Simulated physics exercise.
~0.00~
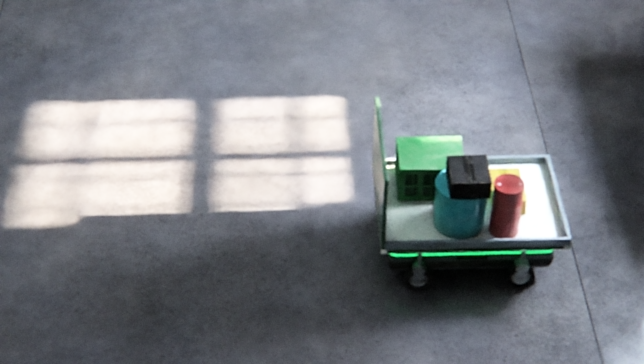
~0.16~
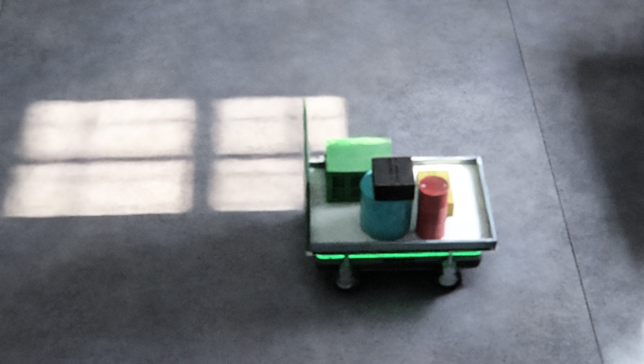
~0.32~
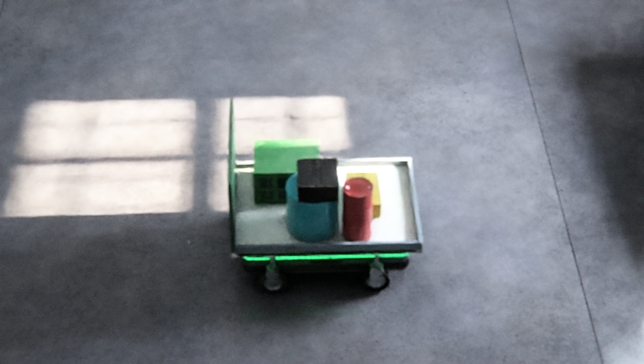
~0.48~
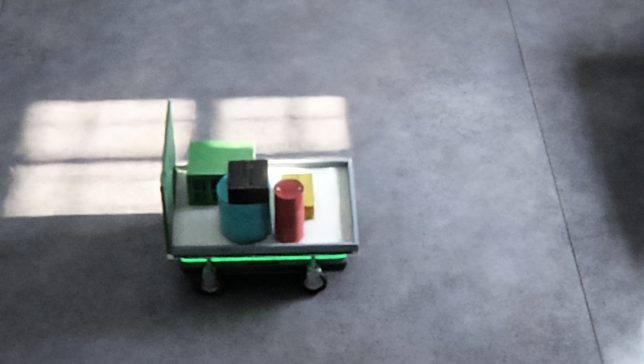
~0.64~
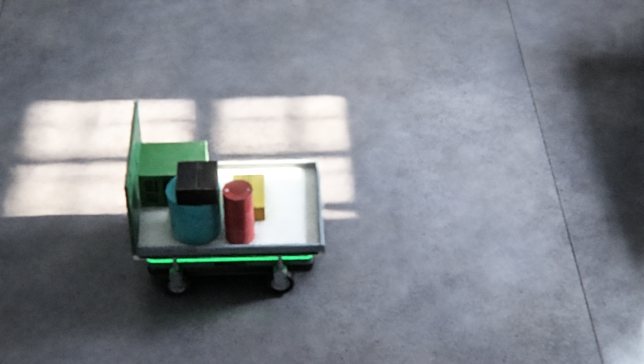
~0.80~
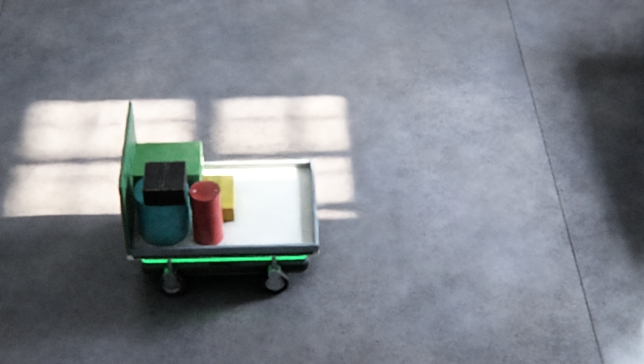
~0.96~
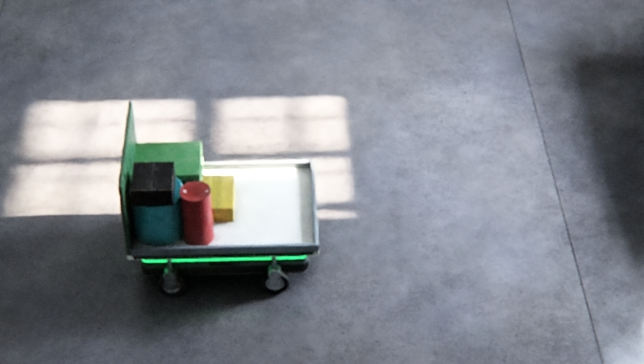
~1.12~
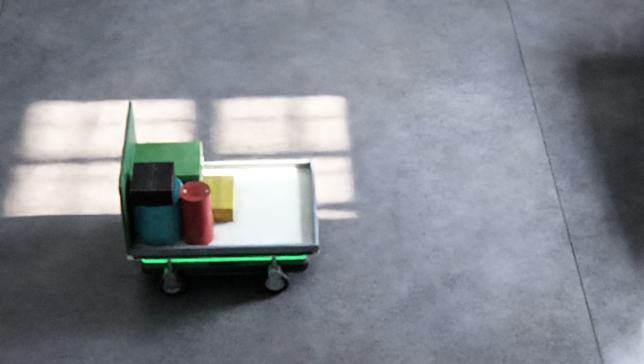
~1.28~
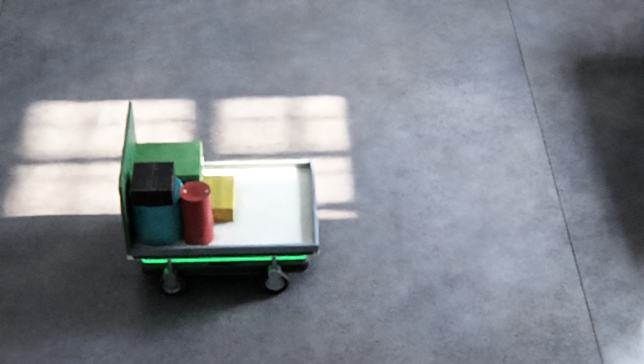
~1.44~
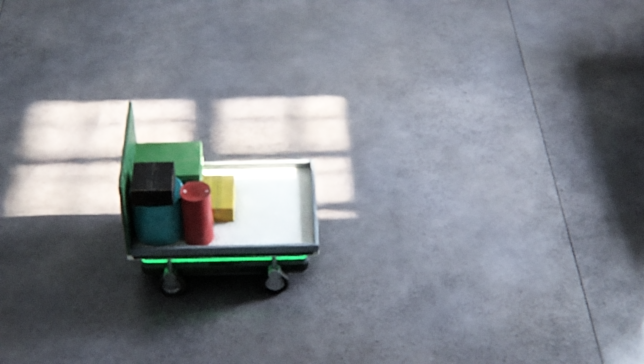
On a grey floor beside a patch of window light, a robot cart carrying blocks and cylinders rolled left and stopped, its turquoise pail, black parcel, red canister and yellow parcel sliding toward the tall board, where all stayed upright, the black parcel still atop the pail.
